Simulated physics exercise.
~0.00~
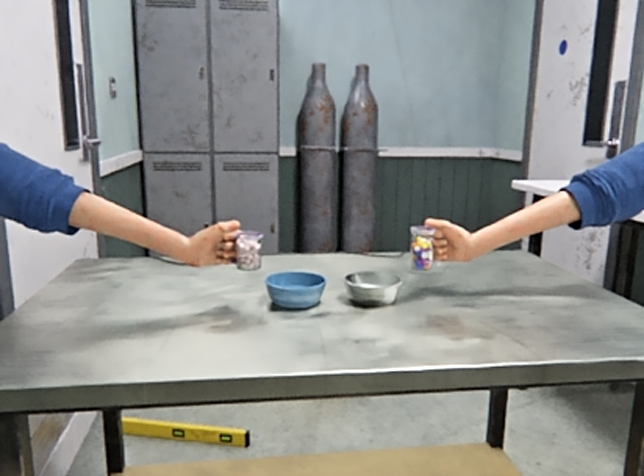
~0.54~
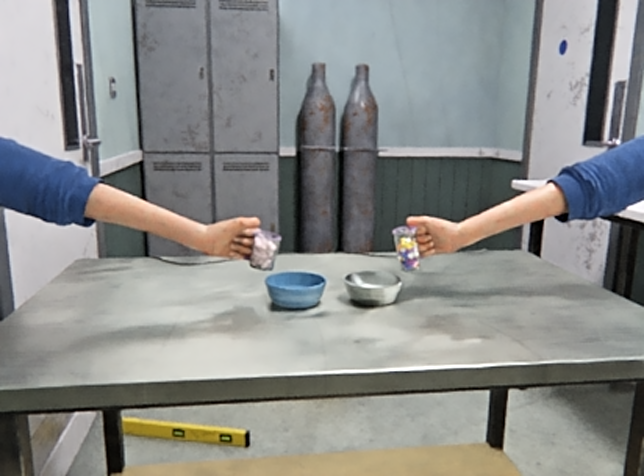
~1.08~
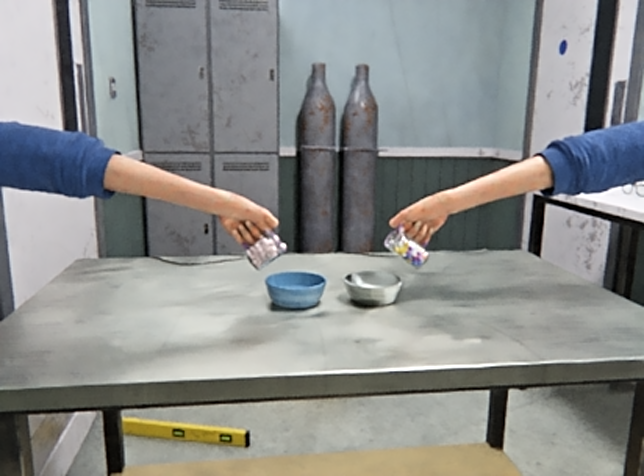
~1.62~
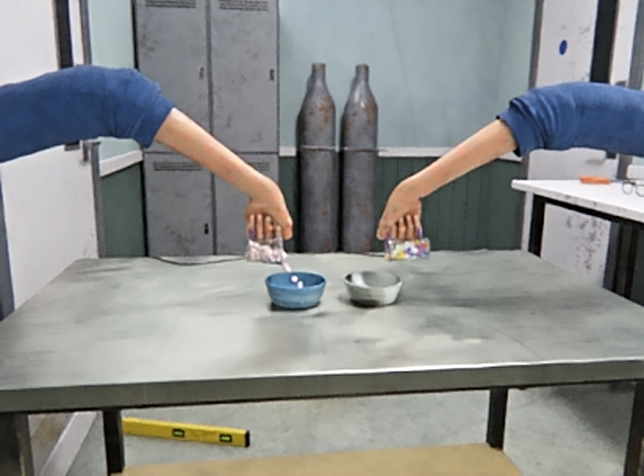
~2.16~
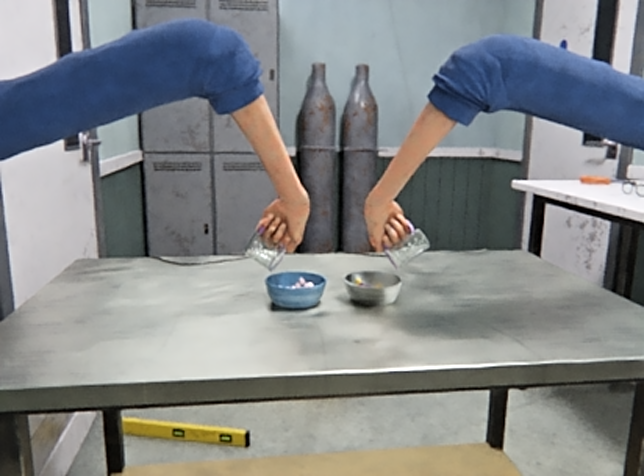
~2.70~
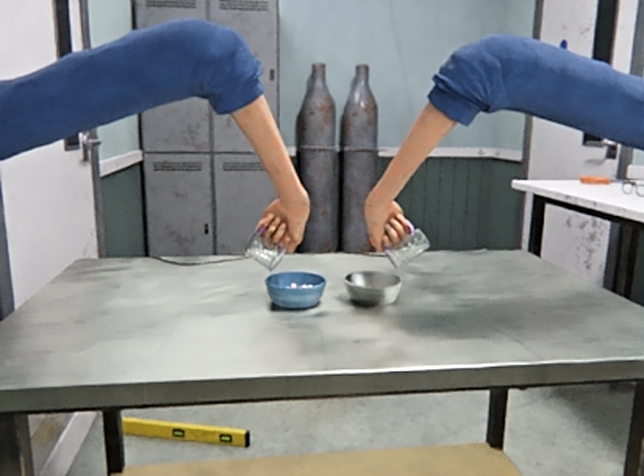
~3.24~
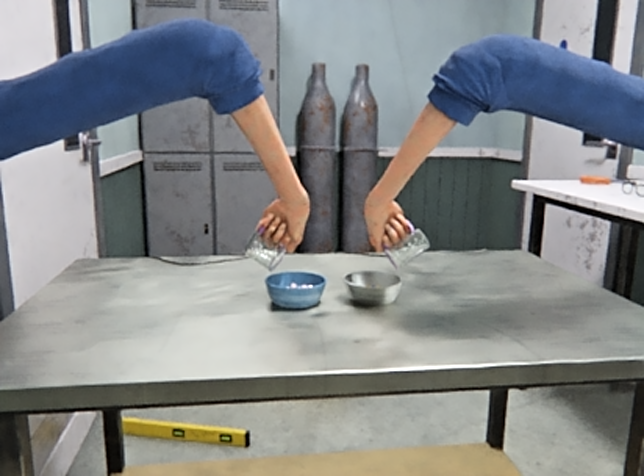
The clip opens on two blue-sleeved arms reaching in from either side of a metal table, each hand holding a clear cup of small pieces above a dish, blue on the left and silvery on the right. The hands bring the cups inward and begin to tilt them. As the cups tip onto their sides, a few pale pieces drop from the left one first, while the colourful right cupful stays in. Both cups then turn upside down and empty into the dishes. Finally the arms hold still with the emptied cups, and no pieces lie on the table.
